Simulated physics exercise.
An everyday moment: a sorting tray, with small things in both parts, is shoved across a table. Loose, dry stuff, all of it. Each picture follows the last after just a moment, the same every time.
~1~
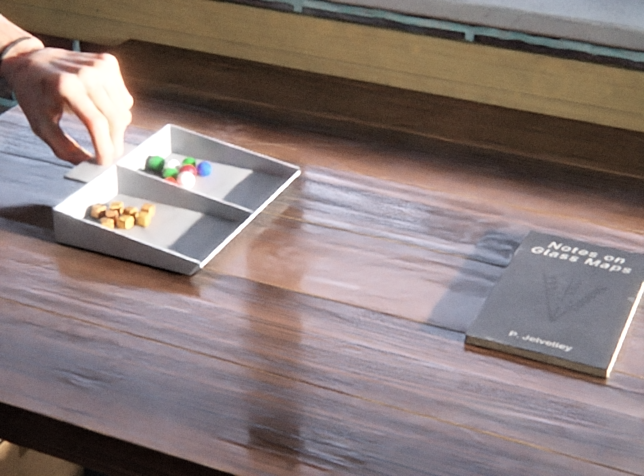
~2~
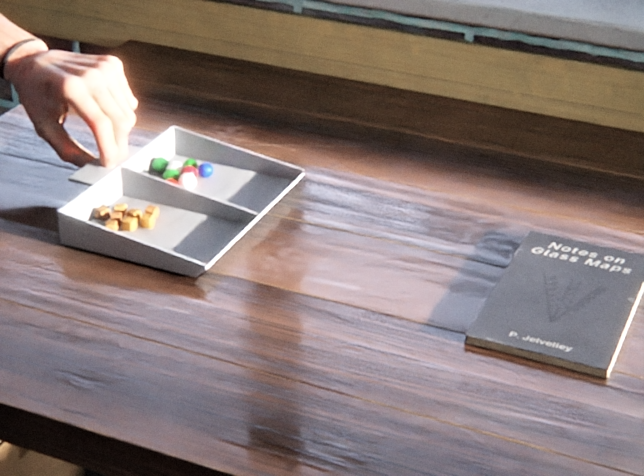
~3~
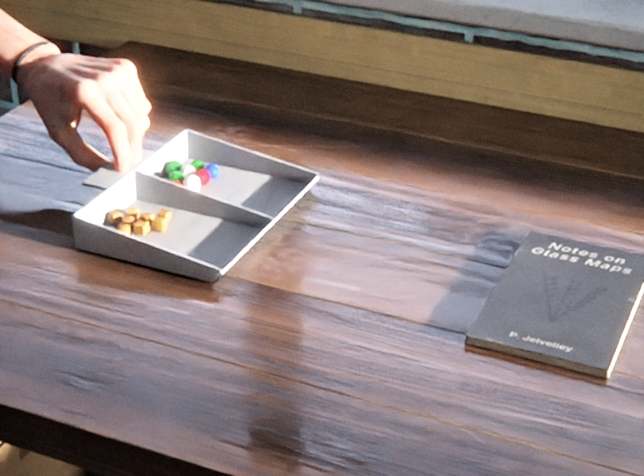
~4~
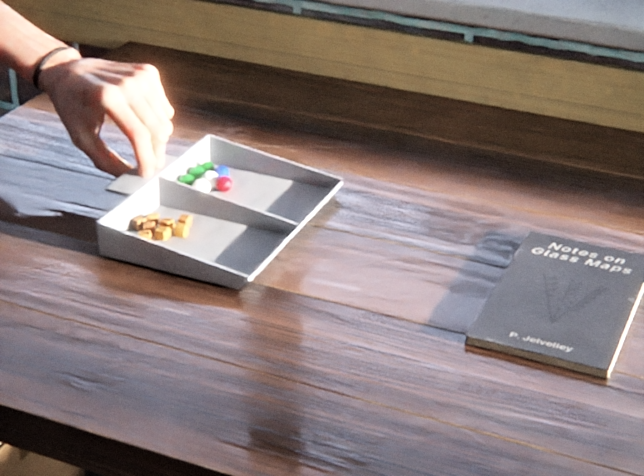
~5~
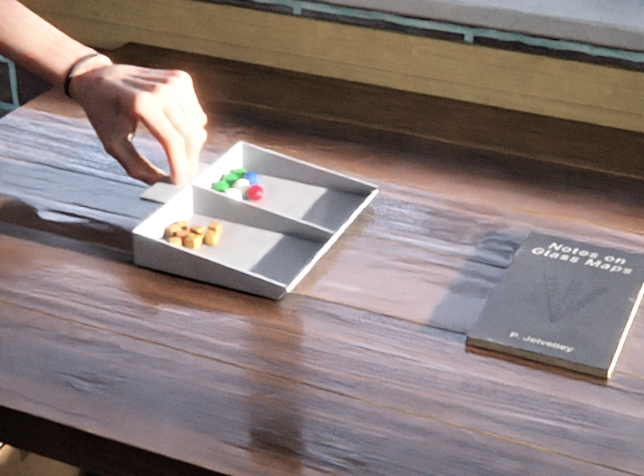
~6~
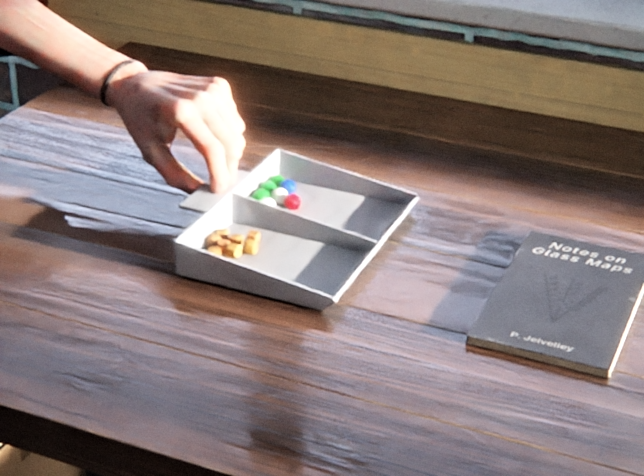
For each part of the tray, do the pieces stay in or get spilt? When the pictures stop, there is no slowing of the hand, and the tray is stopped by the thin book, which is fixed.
The front batch stays in; the back batch gets partly spilt.
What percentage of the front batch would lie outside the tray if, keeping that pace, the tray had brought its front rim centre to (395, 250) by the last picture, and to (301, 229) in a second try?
That works out to 0 percent the first time and 0 percent the second time.
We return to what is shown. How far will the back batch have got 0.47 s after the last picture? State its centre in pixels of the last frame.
(515, 246) or so.
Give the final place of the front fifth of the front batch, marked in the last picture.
Near (463, 296).
Then, 0.08 s after the last picture, tray still sliding, front rim near (437, 259); front batch all inside; back batch all inside.
Then, 0.26 s after the last picture, tray stopped at the thin book; front batch all inside, moved towards the front rim; back batch all inside, moved towards the front rim.
Then, 0.47 s after the last picture, tray stopped at the thin book; front batch all inside, moved towards the front rim; back batch about half out of the tray.
By the end, tray stopped at the thin book; front batch all inside, moved towards the front rim; back batch about half out of the tray.
